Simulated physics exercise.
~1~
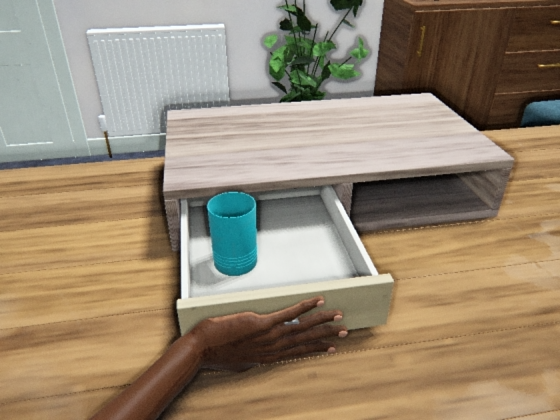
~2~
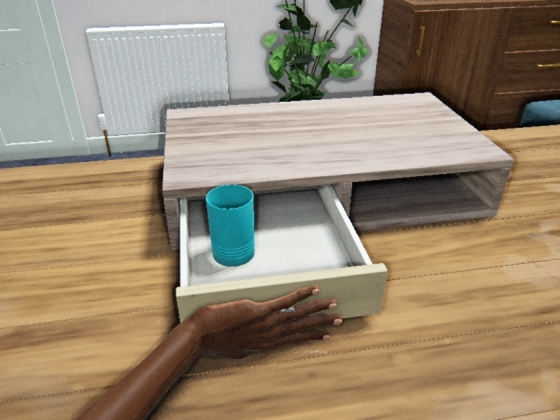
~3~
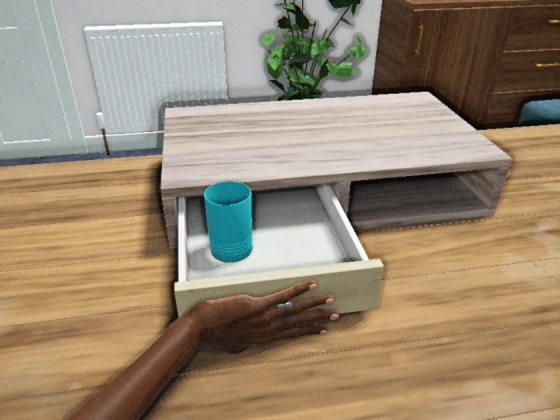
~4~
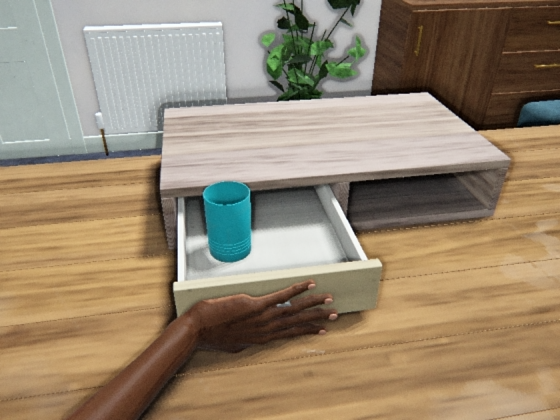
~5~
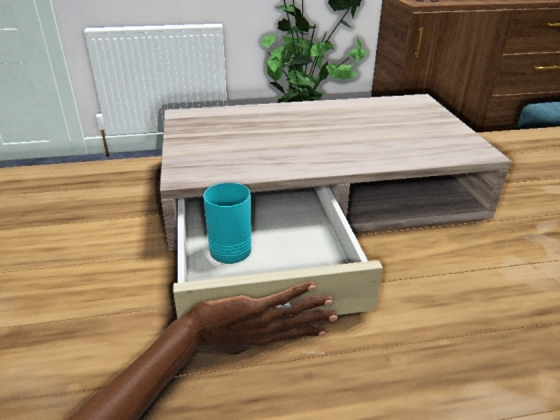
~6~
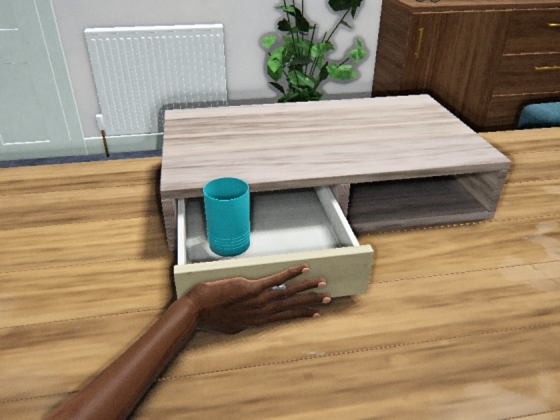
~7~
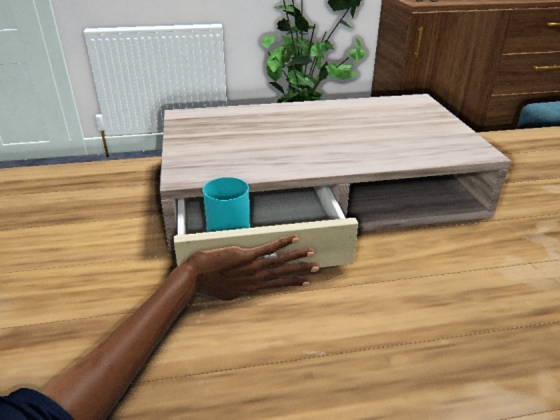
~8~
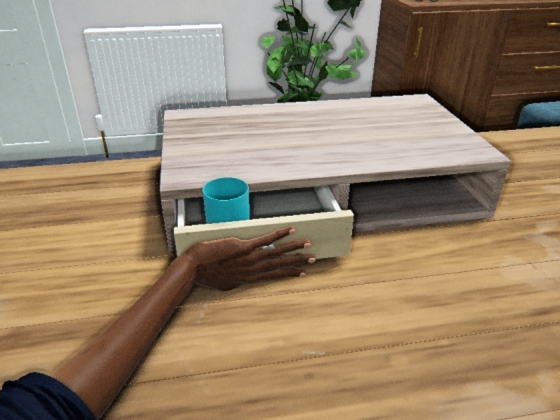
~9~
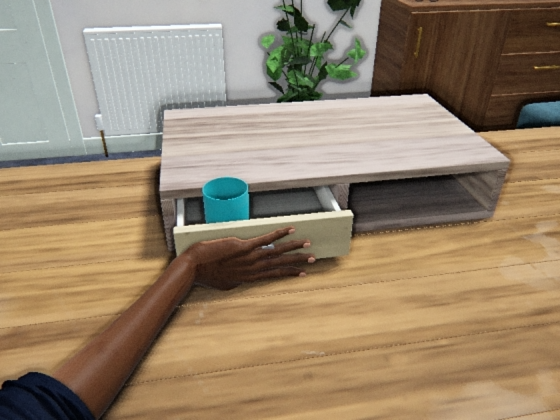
Turquoise beaker standing upright in an open chest drawer as a hand pushes the drawer partway in, leaving it ajar.
